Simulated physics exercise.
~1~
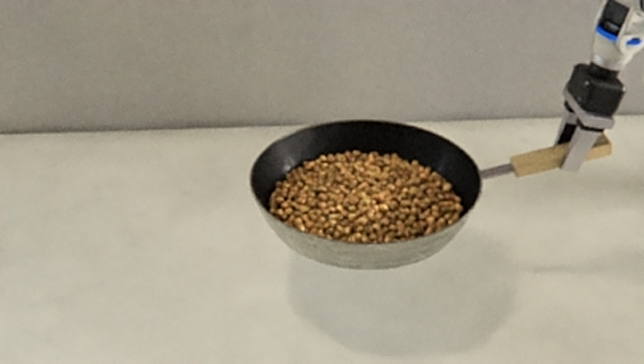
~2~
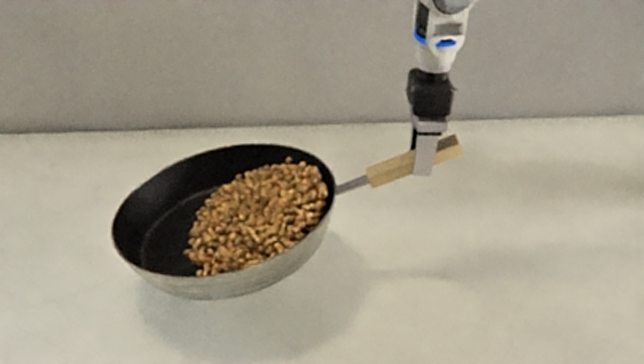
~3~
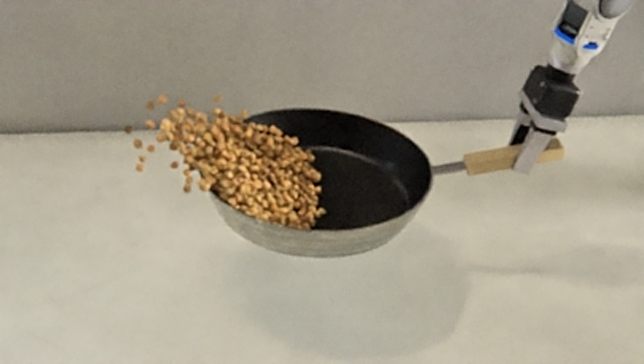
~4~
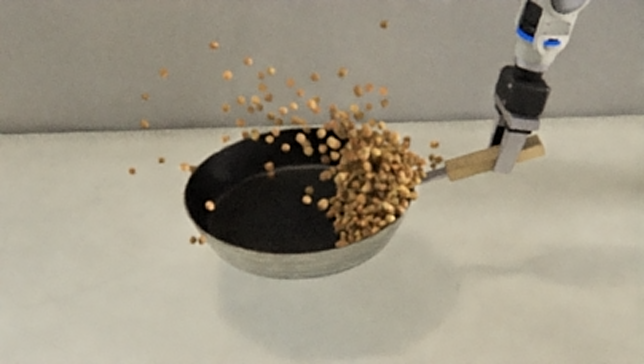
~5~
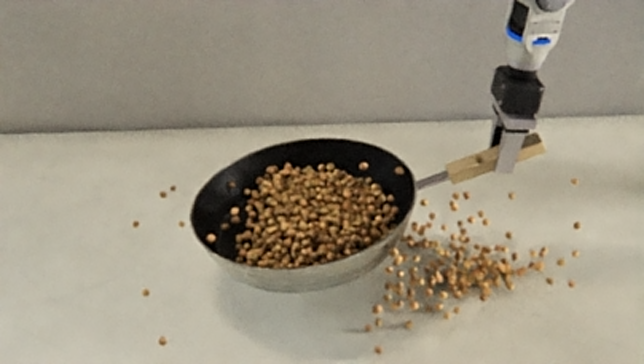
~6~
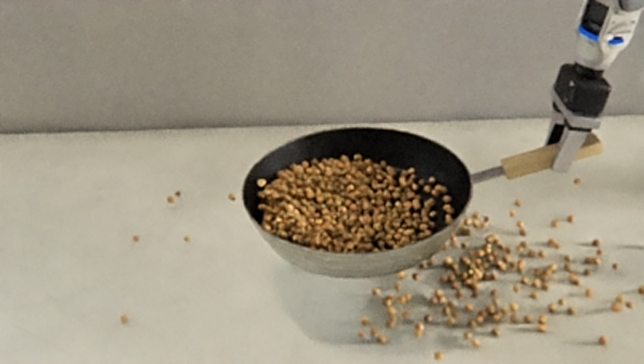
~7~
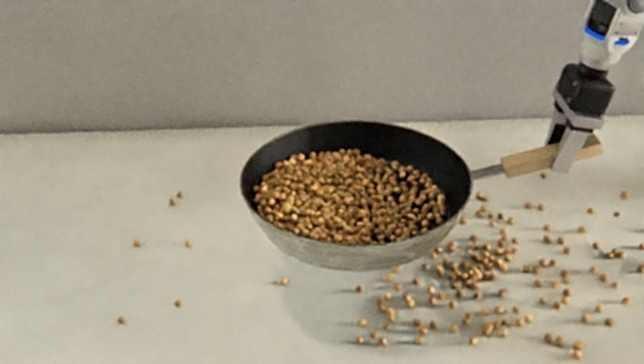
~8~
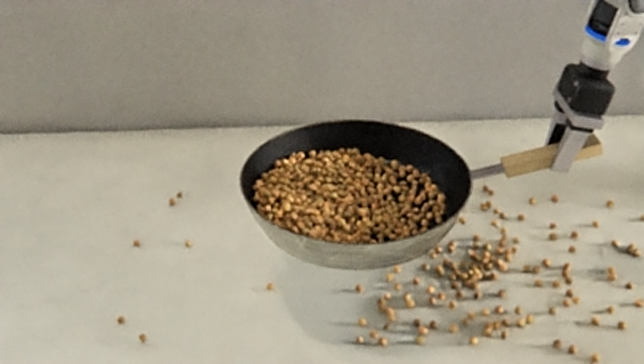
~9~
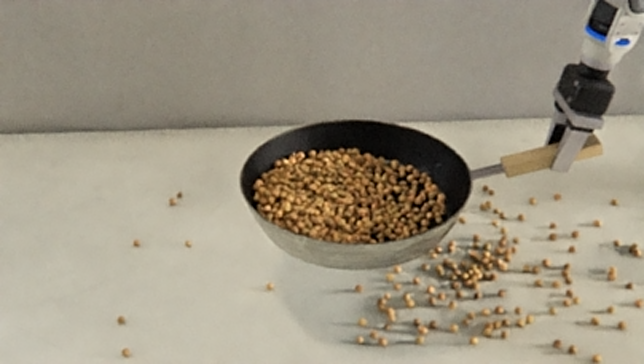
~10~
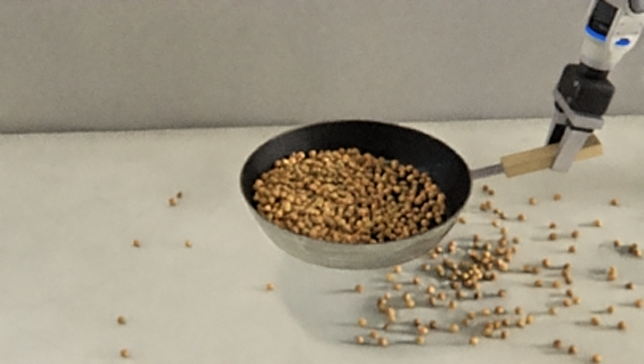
At the start, a robot arm holds a dark frying pan by its wooden handle above a pale surface, with a heap of dried chickpeas inside. The arm swings the pan to the left, and the chickpeas bunch toward the handle side. It then jerks the pan back to the right, sending them surging up over the left rim. As the pan shifts left again, they spray upward and pile against the handle side, and many spill over the right edge. The pan moves right and stops, still holding most chickpeas, while the rest lie scattered, mainly below the handle.
